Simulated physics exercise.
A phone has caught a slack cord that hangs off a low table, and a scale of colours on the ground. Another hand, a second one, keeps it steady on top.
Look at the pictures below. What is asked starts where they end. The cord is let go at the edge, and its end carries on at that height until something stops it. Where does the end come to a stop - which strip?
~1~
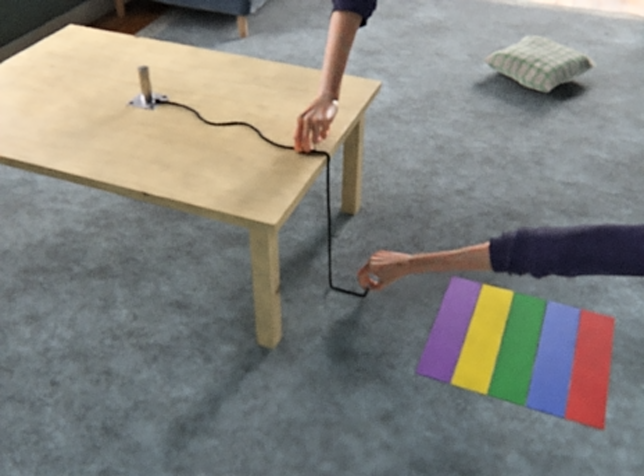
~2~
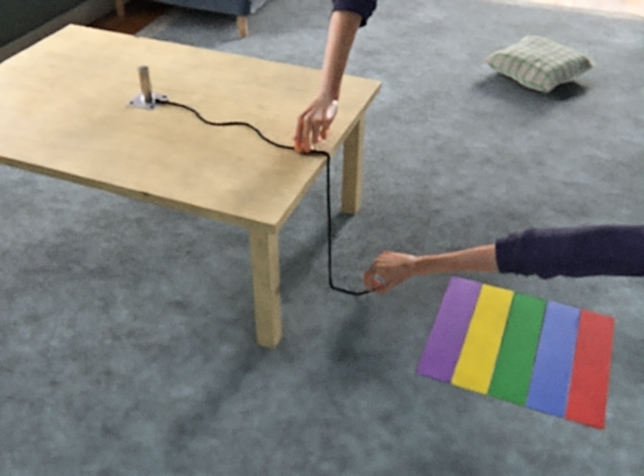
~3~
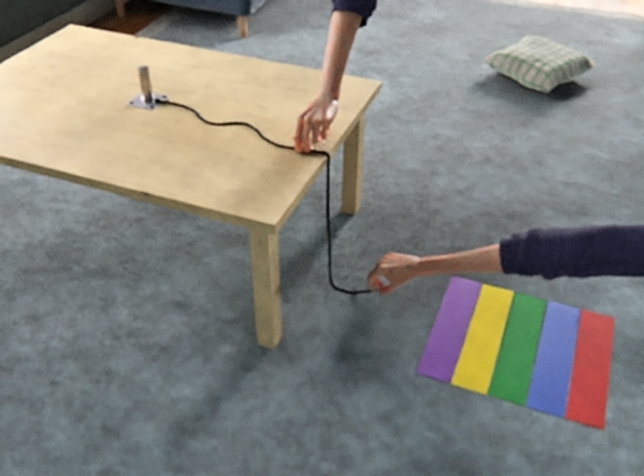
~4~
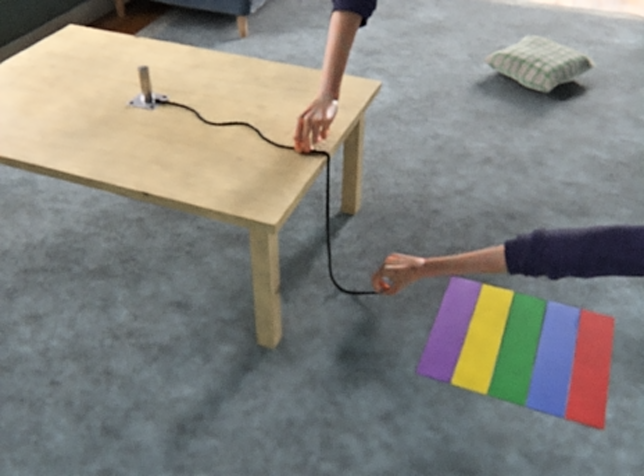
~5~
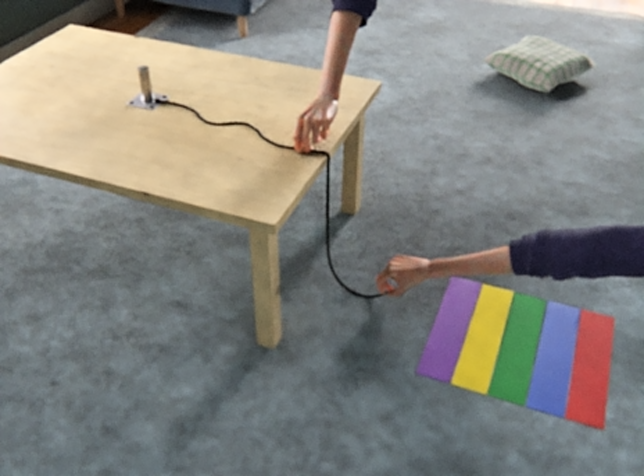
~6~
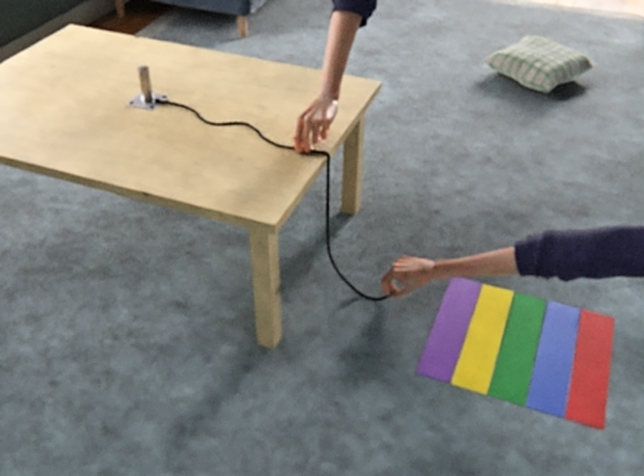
On the yellow strip.
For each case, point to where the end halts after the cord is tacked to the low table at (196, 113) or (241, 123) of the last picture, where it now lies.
It ends up at (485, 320) the first time and at (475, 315) the second time.
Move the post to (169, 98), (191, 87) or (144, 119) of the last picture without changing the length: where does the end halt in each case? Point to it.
First (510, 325), then (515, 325), and last (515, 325).
Soon after, end near (421, 302); short of the strips.
Then, end near (465, 314); over purple.
At full stretch, end near (491, 321); over yellow. It gets as far as the yellow strip.
